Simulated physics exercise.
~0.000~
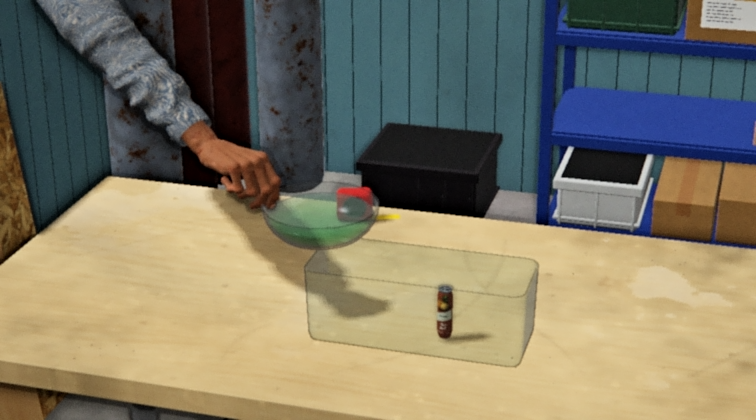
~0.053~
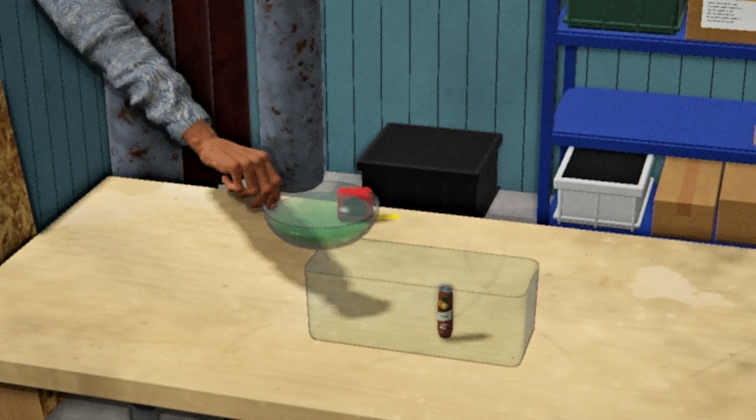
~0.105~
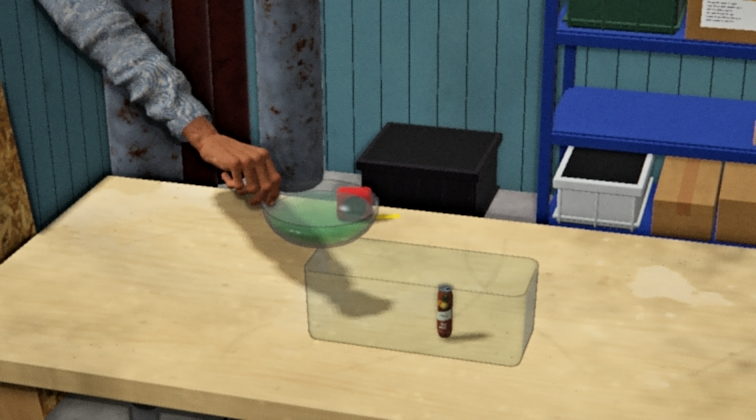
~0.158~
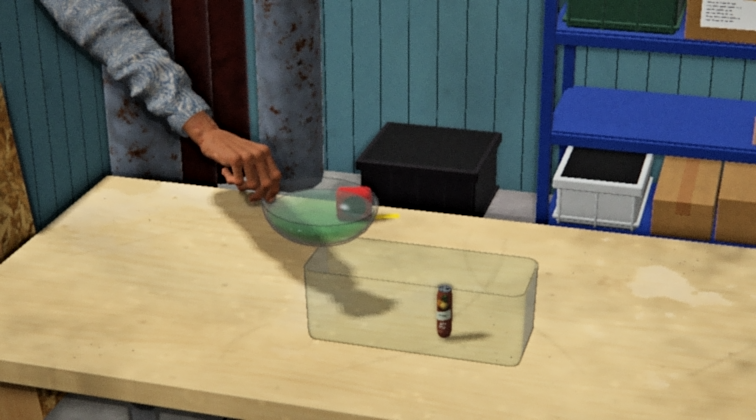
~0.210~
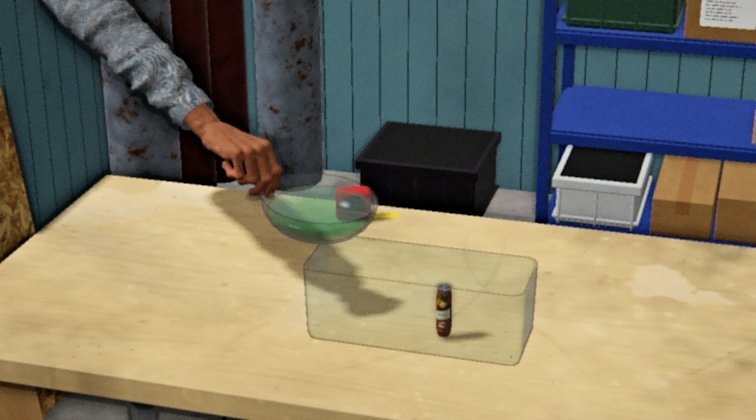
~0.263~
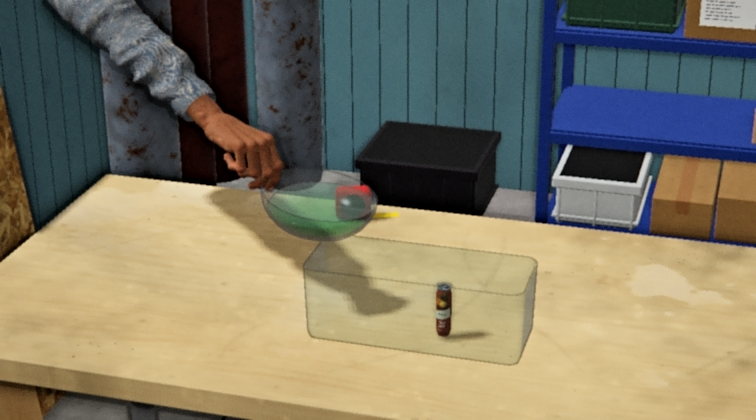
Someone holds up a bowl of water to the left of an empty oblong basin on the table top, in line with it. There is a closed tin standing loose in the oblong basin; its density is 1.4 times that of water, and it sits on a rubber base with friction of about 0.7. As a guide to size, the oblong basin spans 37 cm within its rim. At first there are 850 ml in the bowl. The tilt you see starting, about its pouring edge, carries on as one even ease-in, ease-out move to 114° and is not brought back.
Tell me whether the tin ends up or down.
Down.
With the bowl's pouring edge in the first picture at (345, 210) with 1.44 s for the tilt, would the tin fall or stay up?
It does not tip.
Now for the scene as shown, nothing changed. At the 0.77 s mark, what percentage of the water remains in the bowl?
Portion remaining: Approx. 32 per cent.
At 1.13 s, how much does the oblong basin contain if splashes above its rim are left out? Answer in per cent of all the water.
The share is close to 96 percent.
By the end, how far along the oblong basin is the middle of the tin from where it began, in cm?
Some 6.0 cm.
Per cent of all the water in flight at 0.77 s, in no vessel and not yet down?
Around 42 percent.
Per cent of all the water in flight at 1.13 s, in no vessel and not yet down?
About 3 percent.
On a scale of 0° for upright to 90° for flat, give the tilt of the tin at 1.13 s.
25°.
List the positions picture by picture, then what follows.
It leans 0°; its right rim is at (376, 212); the water meets the walls at (271, 206) and (374, 218); the oblong basin's rim runs from (316, 253) to (532, 280); the tin's top is at (445, 291), in the first picture.
It leans 0°; its right rim is at (377, 212); the water meets the walls at (271, 205) and (375, 218), in the second picture.
It leans 2°; its right rim is at (376, 211); the water meets the walls at (271, 204) and (374, 217), in the third picture.
It leans 3°; its right rim is at (376, 211); the water meets the walls at (271, 202) and (374, 215), in the fourth picture.
It leans 6°; its right rim is at (375, 210); the water meets the walls at (271, 198) and (373, 212), in the fifth picture.
It leans 9°; its right rim is at (375, 210); the water meets the walls at (271, 194) and (373, 210), in the sixth picture.
Then, 0.77 s in, the tilt is 63° and 31 per cent is still to pour; the tin stands where it began.
Then, 1.13 s in, the tilt is 102° and 0 per cent is still to pour; the tin leans 26°.
Then, 1.52 s in, the tilt is 114° and 0 per cent is still to pour; the tin lies on its side.
Then, 1.94 s in, the tilt is 114° and 0 per cent is still to pour; the tin lies on its side.
Finally, the tin lies on its side.
